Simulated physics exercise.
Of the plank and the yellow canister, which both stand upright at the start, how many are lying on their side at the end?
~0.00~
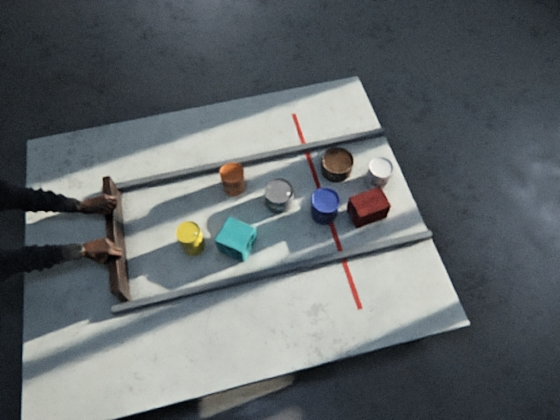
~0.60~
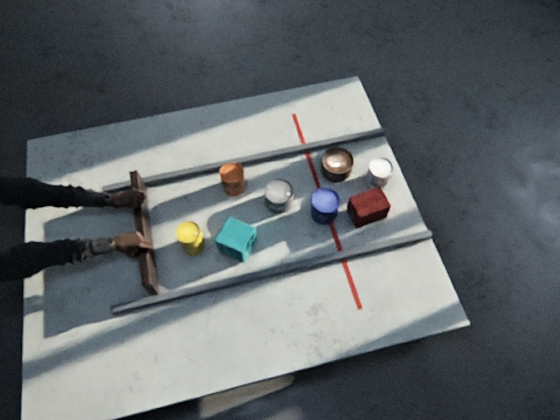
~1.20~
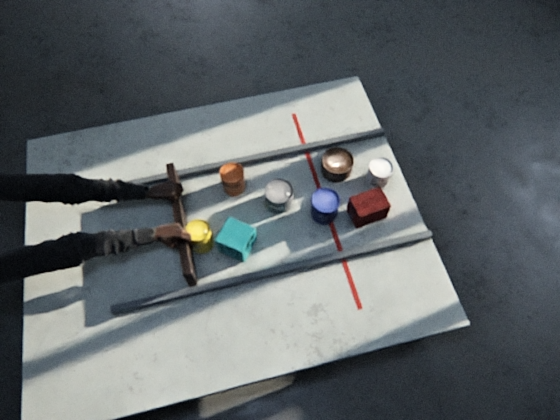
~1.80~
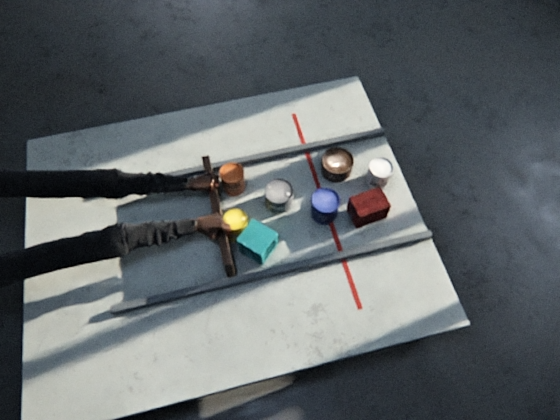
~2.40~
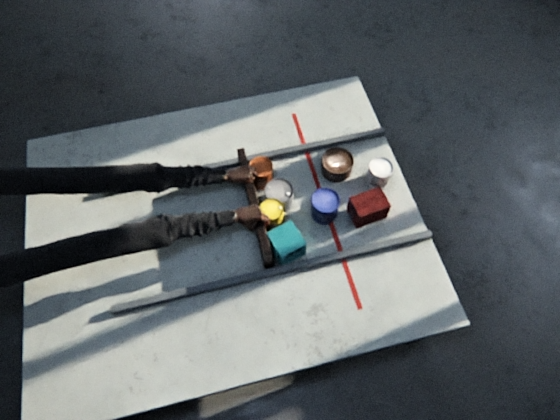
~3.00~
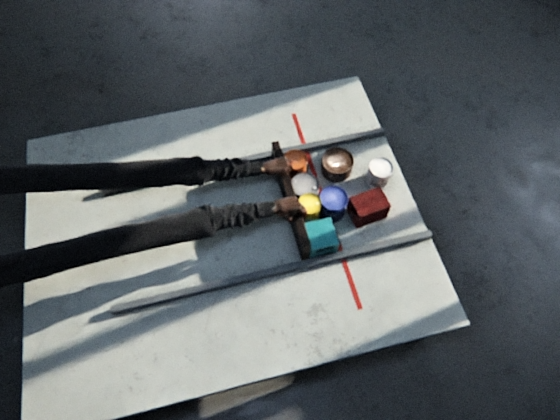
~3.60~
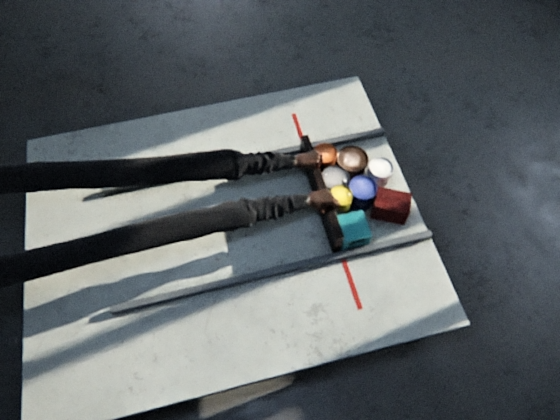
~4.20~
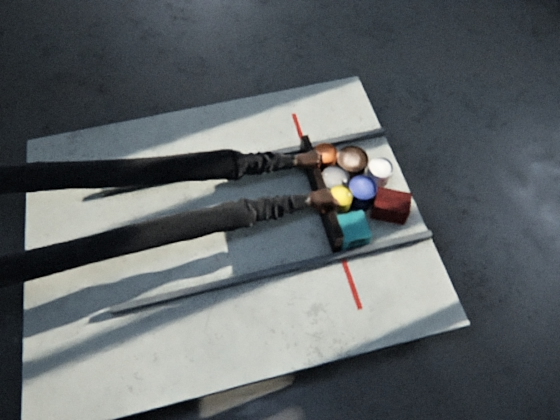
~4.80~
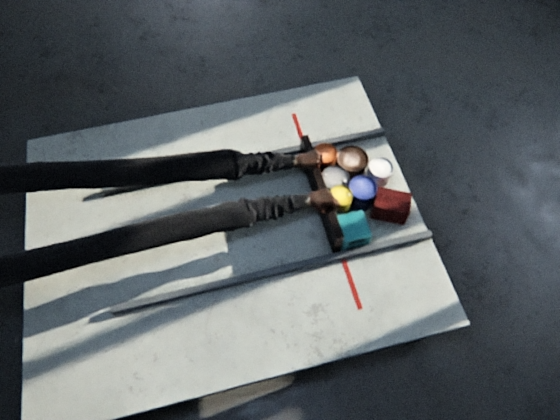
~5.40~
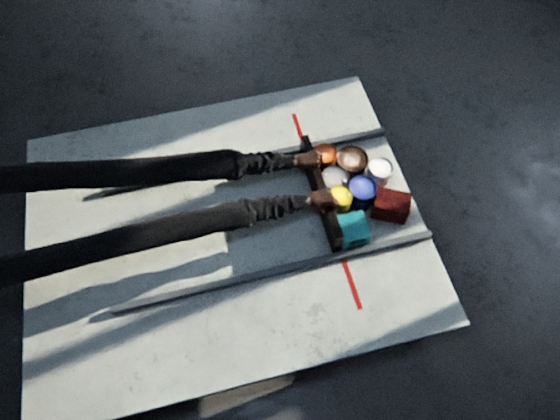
None of them are, as the plank and the yellow canister are both still upright when the pushing is over.
